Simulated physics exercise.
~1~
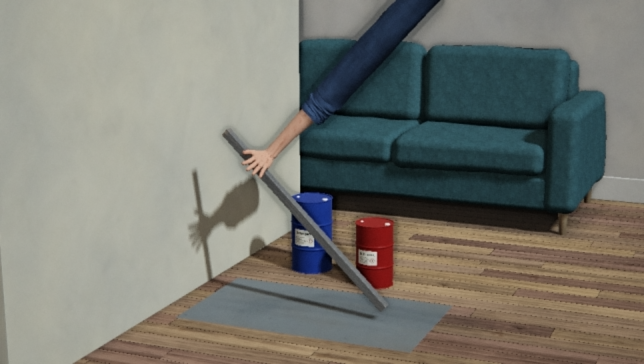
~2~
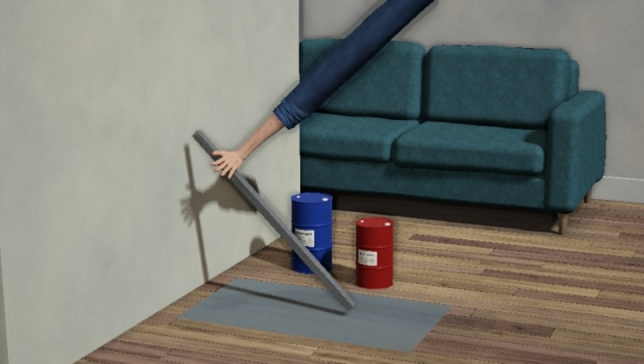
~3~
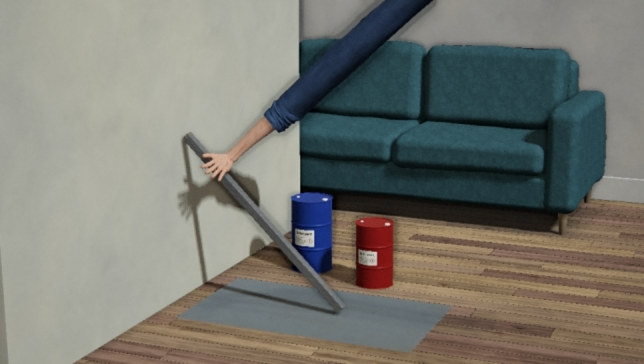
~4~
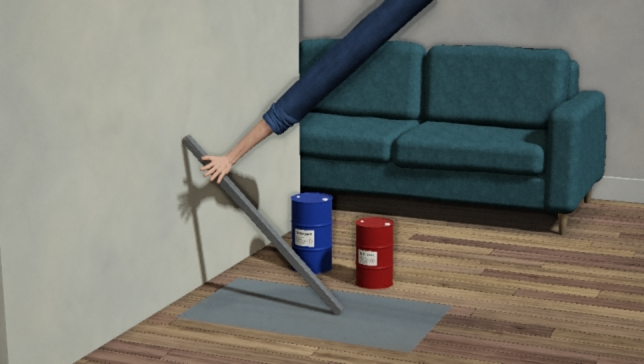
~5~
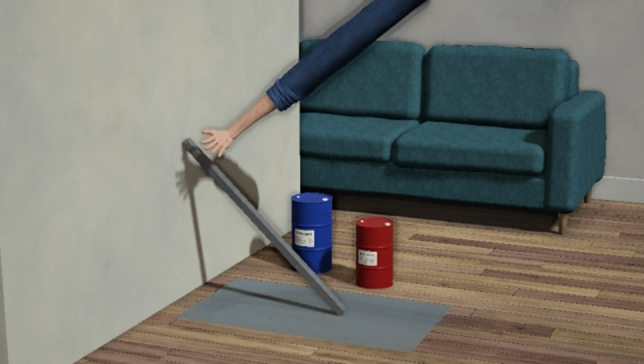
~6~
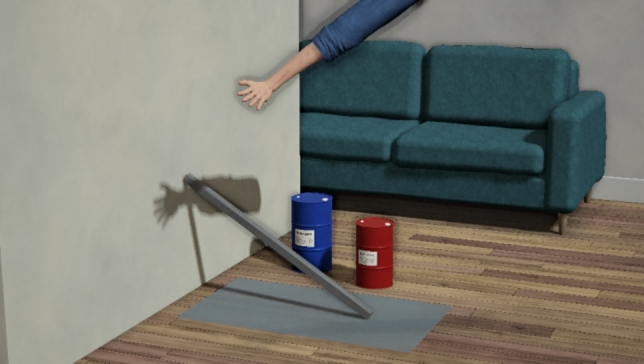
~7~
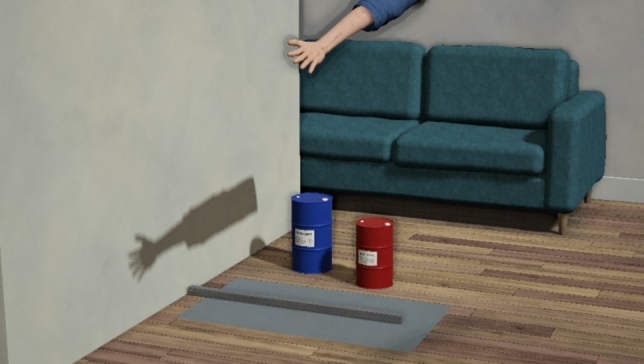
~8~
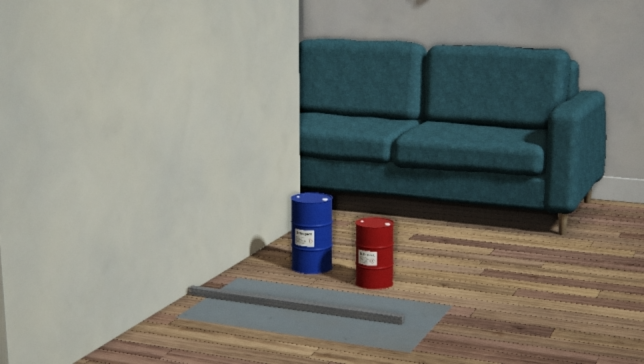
In a room with a wooden floor, a teal sofa stands behind a blue canister and a red canister, with a pale wall at the left. A hand in a blue sleeve holds a long grey pole above a grey mat and moves it left until its top leans against the wall. The hand steadies it briefly, then lets go and draws back. The pole does not stay up, its top sliding down the wall while its foot slips to the right. It ends lying flat across the mat, the hand gone and both canisters still standing in place.
